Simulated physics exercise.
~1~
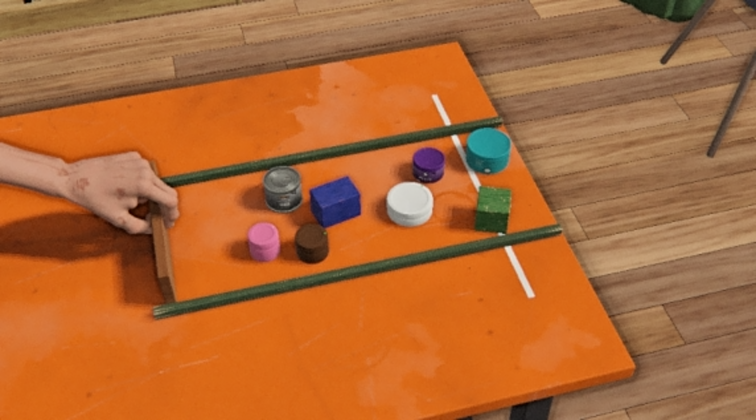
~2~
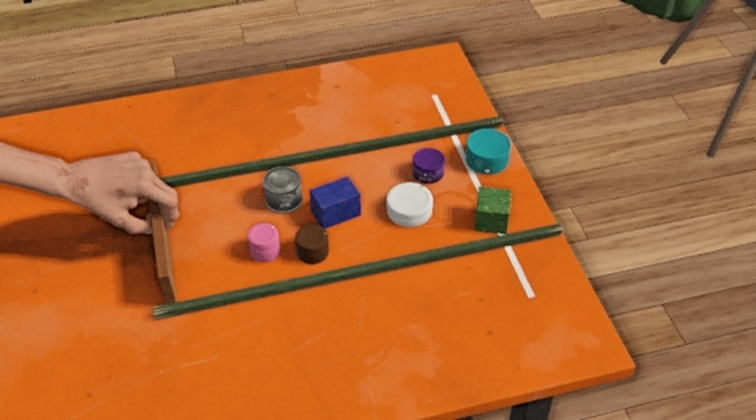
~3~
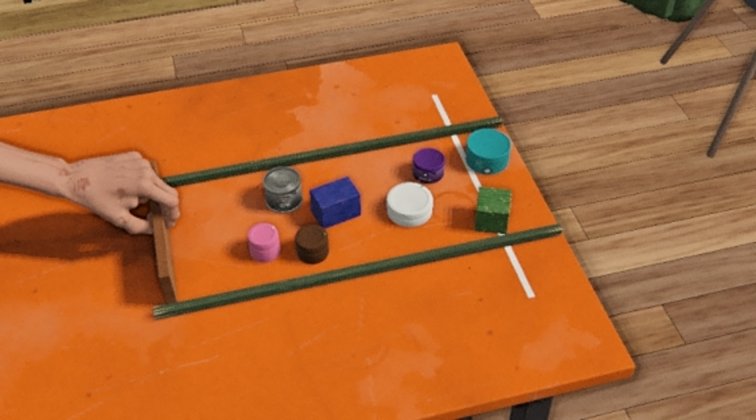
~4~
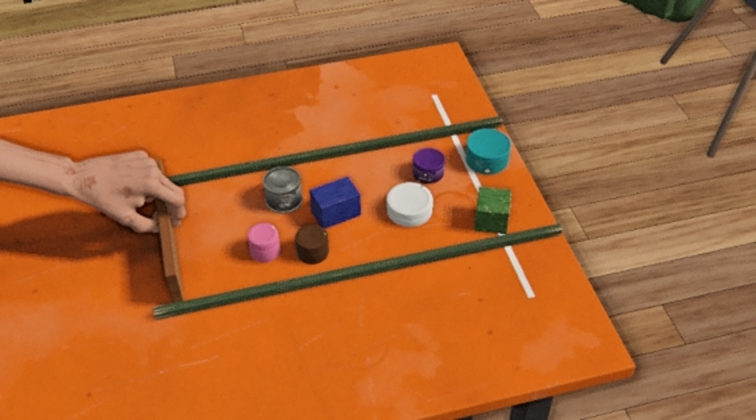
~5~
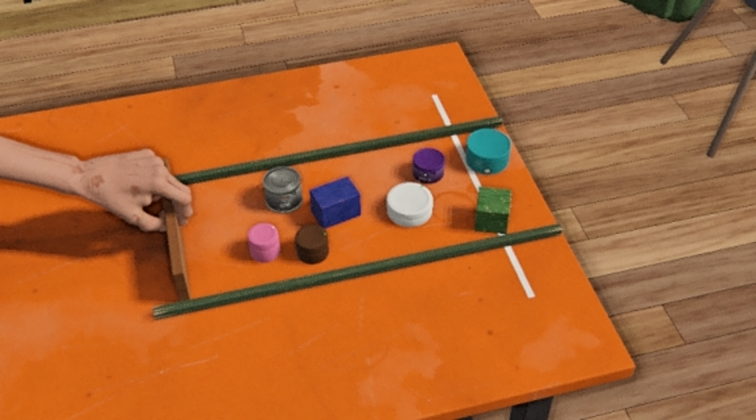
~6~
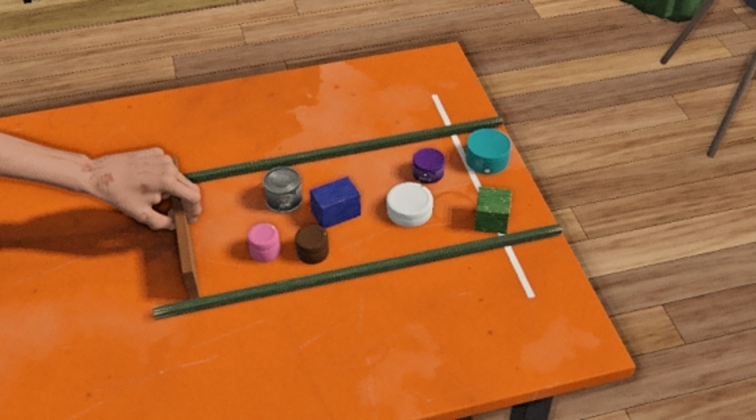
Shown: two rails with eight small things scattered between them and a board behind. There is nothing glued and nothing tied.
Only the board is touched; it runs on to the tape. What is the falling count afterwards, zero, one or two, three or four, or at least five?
Lost: A pair at most, not none.
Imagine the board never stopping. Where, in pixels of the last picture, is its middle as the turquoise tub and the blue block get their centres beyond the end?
When the turquoise tub crosses, the middle is near (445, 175); when the blue block crosses, near (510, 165).
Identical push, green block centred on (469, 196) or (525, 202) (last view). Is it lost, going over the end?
At the first place it goes off the edge, and at the second it rests in place.
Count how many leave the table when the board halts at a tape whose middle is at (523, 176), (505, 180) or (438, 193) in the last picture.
Per try: 8; 4; 0.
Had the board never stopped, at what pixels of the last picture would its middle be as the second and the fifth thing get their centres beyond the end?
For the first, roughly (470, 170); for the next, roughly (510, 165).
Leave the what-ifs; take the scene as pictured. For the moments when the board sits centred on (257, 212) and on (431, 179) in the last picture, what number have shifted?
Tally: First 1; then 8.
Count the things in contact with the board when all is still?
It's 4.
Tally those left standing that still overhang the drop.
It would come to 2.
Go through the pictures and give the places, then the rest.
Turquoise tub (488, 151); green block (493, 210); purple tub (429, 166); board (160, 231); tape (478, 185), in the first frame.
Green block (493, 210); board (160, 231), in the second frame.
Purple tub (429, 166); white lid (410, 205), in the third frame.
Turquoise tub (488, 152); grey pot (283, 190), in the fourth frame.
Green block (493, 210); pink lid (264, 243), in the fifth frame.
Turquoise tub (488, 152); green block (493, 210); purple tub (429, 166); board (182, 226); tape (478, 185), in the sixth frame.
Soon after, none off yet; turquoise tub at rest near (488, 152); green block at rest near (493, 210); purple tub at rest near (429, 166).
At rest, the number that fall off is one or two; fallen, white lid and turquoise tub.
